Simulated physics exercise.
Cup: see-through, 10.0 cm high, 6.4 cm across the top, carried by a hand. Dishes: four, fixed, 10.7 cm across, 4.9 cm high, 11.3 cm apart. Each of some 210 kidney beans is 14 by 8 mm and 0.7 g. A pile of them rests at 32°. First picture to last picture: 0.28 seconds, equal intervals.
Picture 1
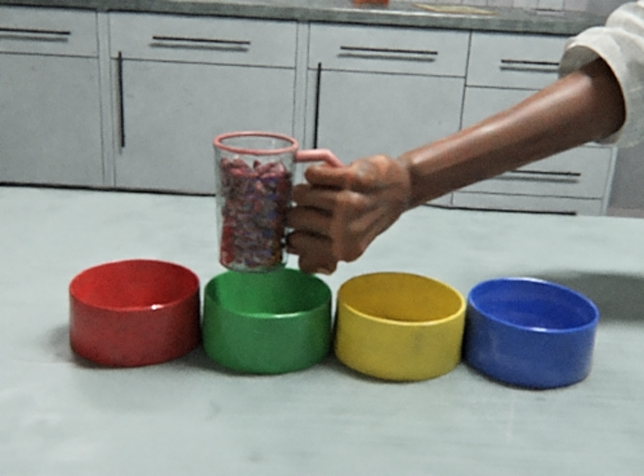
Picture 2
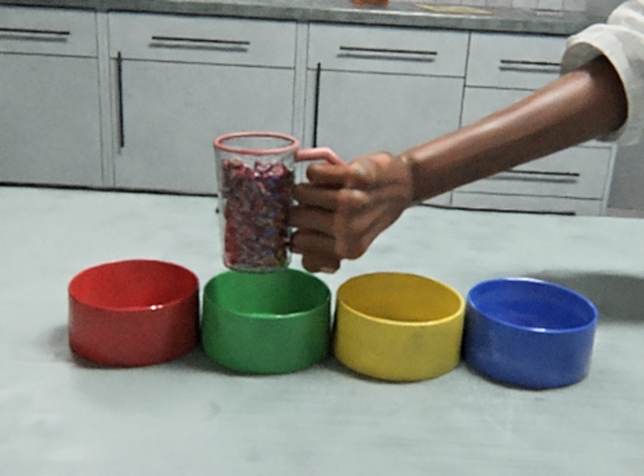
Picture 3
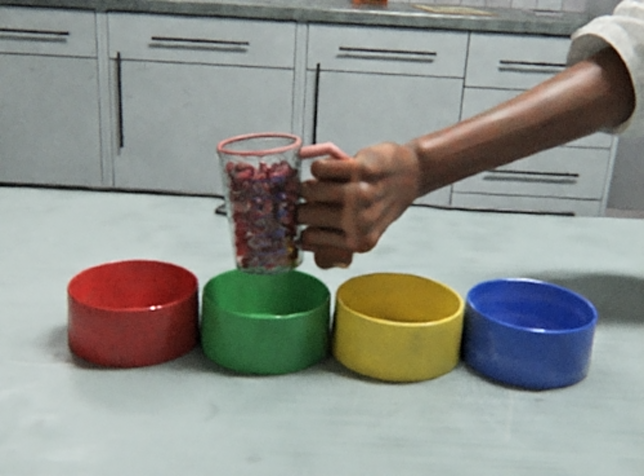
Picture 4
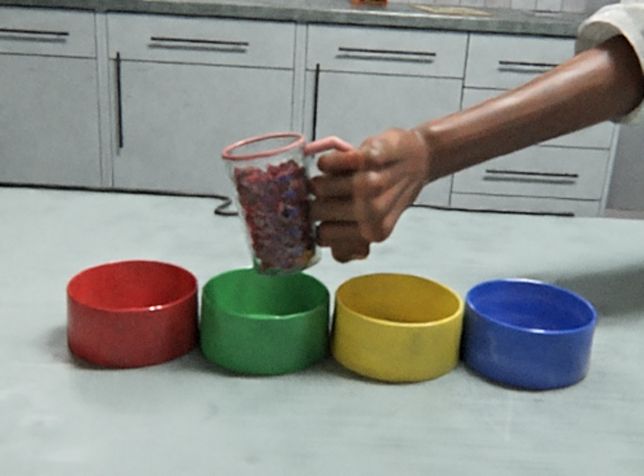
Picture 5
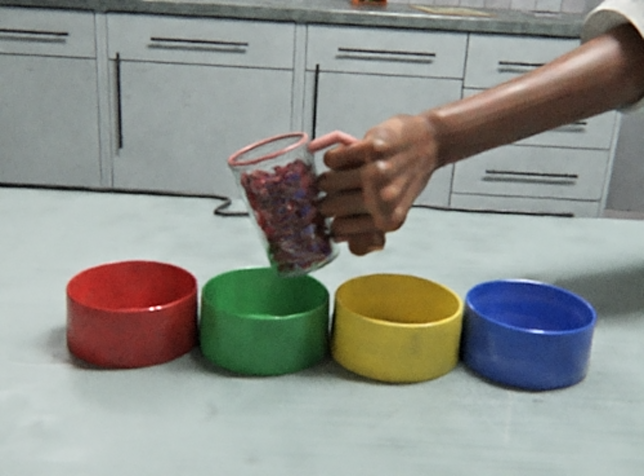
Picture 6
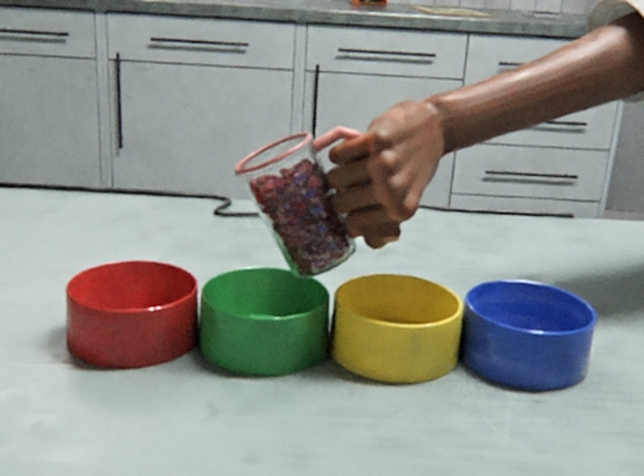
At the start, a hand holds a clear cup of small dark reddish pieces upright above a green dish, in a row with red, yellow and blue dishes. The hand then gradually tilts the cup to the left while shifting it slightly right, and the pieces stay inside.
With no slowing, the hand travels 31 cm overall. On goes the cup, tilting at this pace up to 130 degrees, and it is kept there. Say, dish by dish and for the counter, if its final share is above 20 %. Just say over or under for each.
One by one: Red dish: Share not greater than a fifth, blue dish: Share not greater than a fifth, green dish: Share not greater than a fifth, yellow dish: Share greater than a fifth, counter: Share not greater than a fifth.
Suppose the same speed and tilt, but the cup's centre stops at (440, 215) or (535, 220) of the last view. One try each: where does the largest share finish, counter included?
I'd bet on yellow for the first try and yellow for the second.
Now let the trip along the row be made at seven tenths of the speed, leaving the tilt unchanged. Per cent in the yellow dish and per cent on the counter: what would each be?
In that case: Yellow 70, and counter 10.
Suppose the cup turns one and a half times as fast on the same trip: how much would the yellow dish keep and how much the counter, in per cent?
It would be yellow 80 and counter 10.
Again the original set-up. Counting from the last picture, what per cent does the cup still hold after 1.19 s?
0 %.
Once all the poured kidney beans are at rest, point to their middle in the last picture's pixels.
Approximately (404, 330) in the last picture.
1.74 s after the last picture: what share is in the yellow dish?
I'd say close to 95 per cent at that point.
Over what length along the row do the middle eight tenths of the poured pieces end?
Roughly 6 centimetres.
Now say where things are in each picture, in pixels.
Cup at (255, 203), tilt 0 degrees, lip at (216, 141), moved 0.0 cm; middle of the pieces at (250, 212); red dish at (136, 283); green dish at (269, 290); yellow dish at (401, 297); blue dish at (532, 303), in the first frame.
Cup at (257, 203), tilt 2 degrees, lip at (216, 142), moved 0.2 cm; middle of the pieces at (252, 213), in the second frame.
Cup at (264, 204), tilt 6 degrees, lip at (219, 146), moved 0.9 cm; middle of the pieces at (261, 214), in the third frame.
Cup at (276, 205), tilt 14 degrees, lip at (224, 153), moved 1.9 cm; middle of the pieces at (274, 216), in the fourth frame.
Cup at (288, 206), tilt 21 degrees, lip at (230, 161), moved 2.9 cm; middle of the pieces at (287, 217), in the fifth frame.
Cup at (299, 207), tilt 27 degrees, lip at (237, 169), moved 3.9 cm; middle of the pieces at (300, 218); red dish at (133, 285); green dish at (266, 292); yellow dish at (398, 299); blue dish at (530, 306), in the sixth frame.
Then, 0.72 s after the last picture, tilt 117 degrees; cup holds 85 %, yellow 15 %.
Then, 1.19 s after the last picture, tilt 130 degrees; cup holds 0 %, yellow 95 %.
Then, 1.74 s after the last picture, tilt 130 degrees; cup holds 0 %, yellow 95 %.
In the end, red 0 %, blue 0 %, green 0 %, yellow 95 %, counter 0 %.
